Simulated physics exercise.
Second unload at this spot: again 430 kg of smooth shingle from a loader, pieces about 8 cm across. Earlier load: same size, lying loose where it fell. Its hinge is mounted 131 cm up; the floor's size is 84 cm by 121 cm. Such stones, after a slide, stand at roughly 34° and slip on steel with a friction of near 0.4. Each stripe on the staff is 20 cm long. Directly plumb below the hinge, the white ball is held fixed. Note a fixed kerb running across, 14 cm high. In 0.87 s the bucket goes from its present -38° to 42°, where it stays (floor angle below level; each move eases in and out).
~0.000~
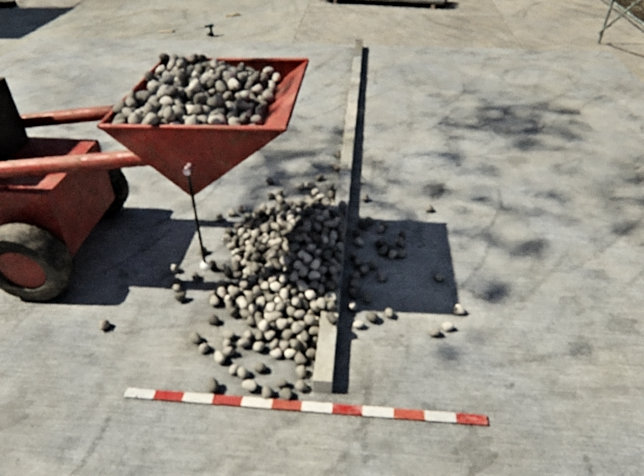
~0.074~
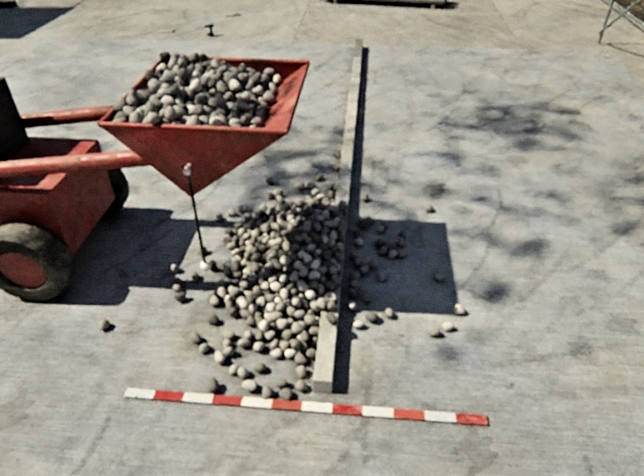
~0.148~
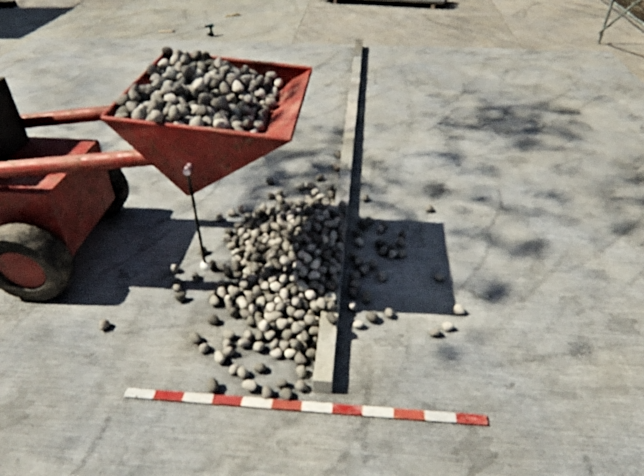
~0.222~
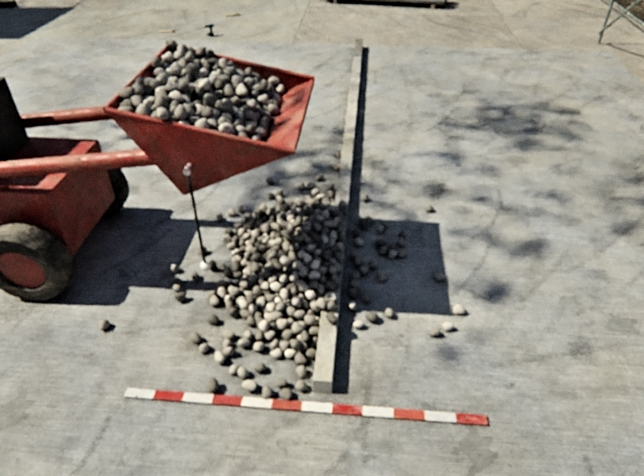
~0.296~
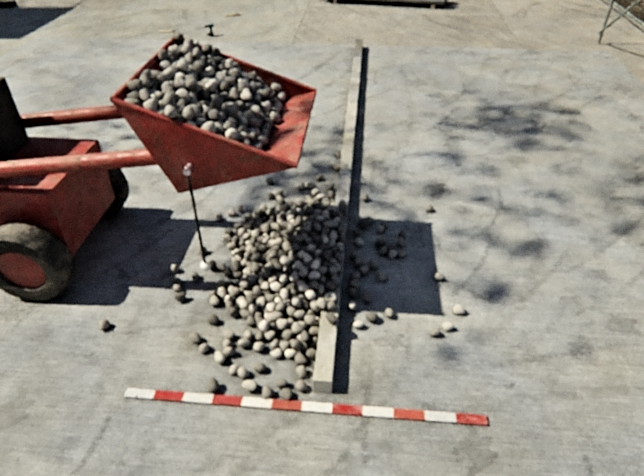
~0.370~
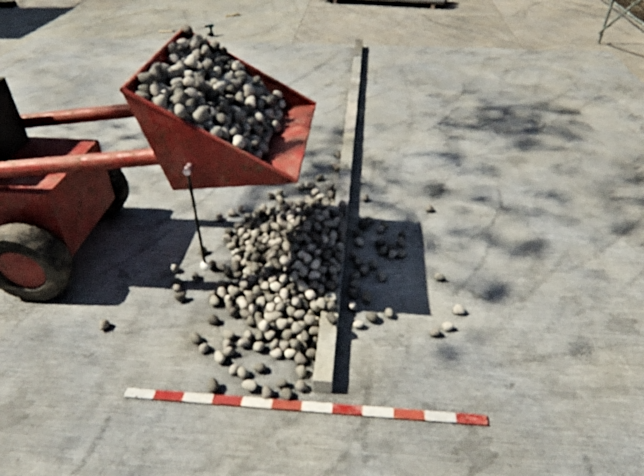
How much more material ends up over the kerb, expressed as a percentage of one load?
About 62 per cent of a load more.
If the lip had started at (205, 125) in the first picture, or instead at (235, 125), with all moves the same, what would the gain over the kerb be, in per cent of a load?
The first would add around 5 per cent, the second around 20 per cent.
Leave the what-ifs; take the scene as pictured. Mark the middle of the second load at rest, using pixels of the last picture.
Middle: Approx. (361, 259) px.
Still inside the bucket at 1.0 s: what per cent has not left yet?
Held: Around 55 % of the load.
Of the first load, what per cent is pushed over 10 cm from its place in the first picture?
15 %.
After 0.6 s the floor is at 29°; in per cent of one load, 100 in the bucket, 95 on this side of the kerb, 6 over the kerb; the foremost stones are at (457, 279).
After 1.0 s the floor is at 42°; in per cent of one load, 55 in the bucket, 140 on this side of the kerb, 6 over the kerb; the foremost stones are at (457, 279).
After 1.3 s the floor is at 42°; in per cent of one load, 6 in the bucket, 156 on this side of the kerb, 39 over the kerb; the foremost stones are at (470, 288).
After 4.0 s the floor is at 42°; in per cent of one load, 0 in the bucket, 133 on this side of the kerb, 68 over the kerb; the foremost stones are at (629, 259). Net gain over the kerb, 62.
